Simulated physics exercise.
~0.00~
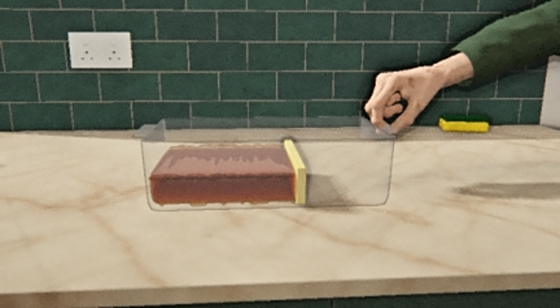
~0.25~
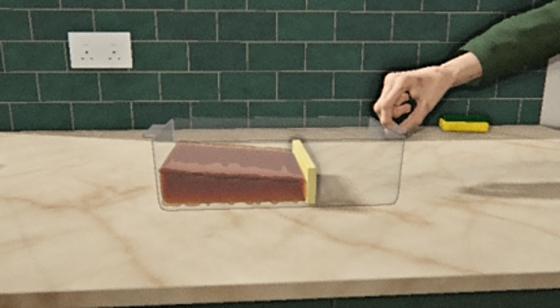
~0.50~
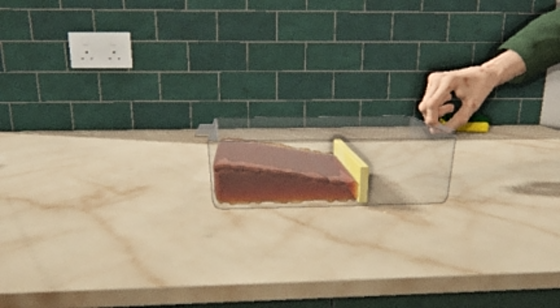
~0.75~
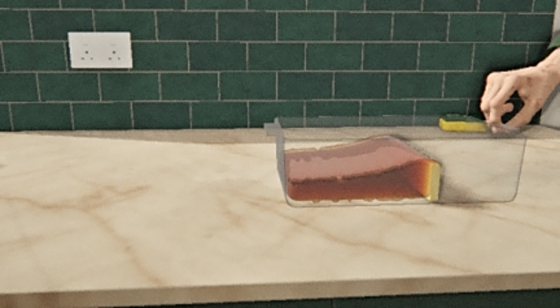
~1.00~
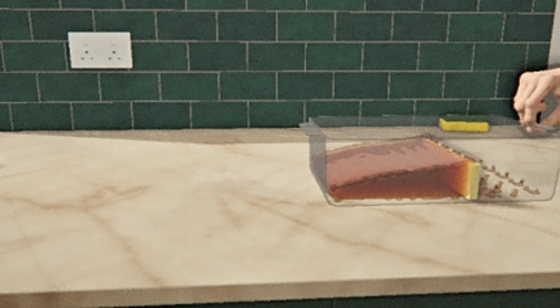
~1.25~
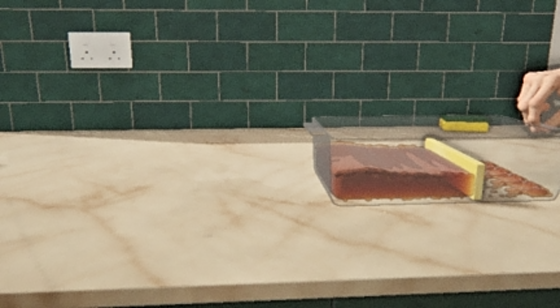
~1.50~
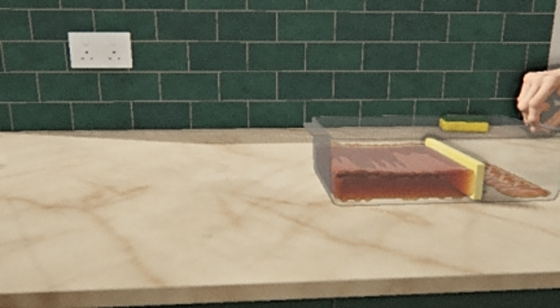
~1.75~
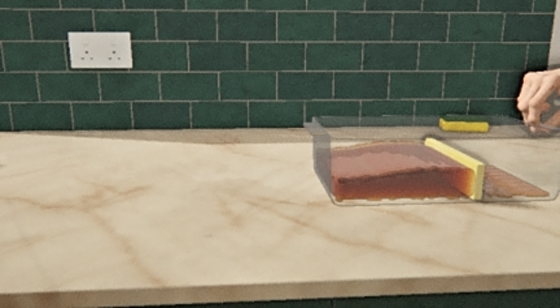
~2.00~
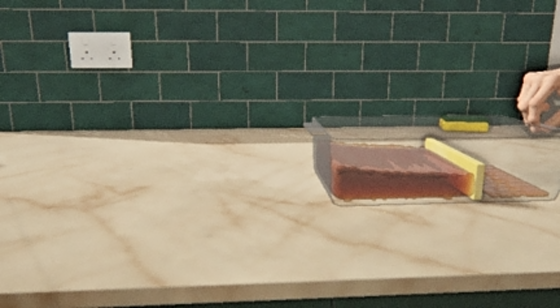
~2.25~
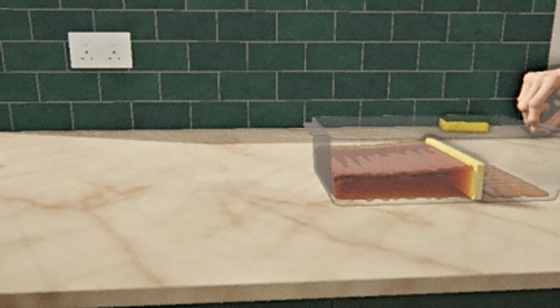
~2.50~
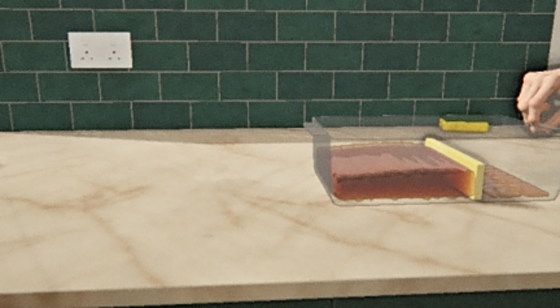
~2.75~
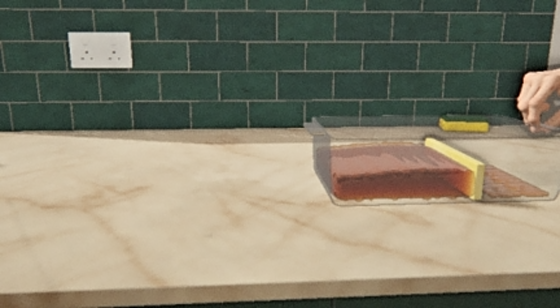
A clear oblong tub, holding reddish-brown tea to the left of a yellow divider, sits on a pale, veined worktop, seen from the front and slightly above. Behind it are dark green tiles with a white double socket at left and a small yellow object near the wall at right. A hand in a green sleeve pulls the tub to the right, and the tea tilts, piling up on the left and then surging against the divider. As the tub stops near the right edge, some spills over into the right part. The tea levels out, leaving a thin layer there.
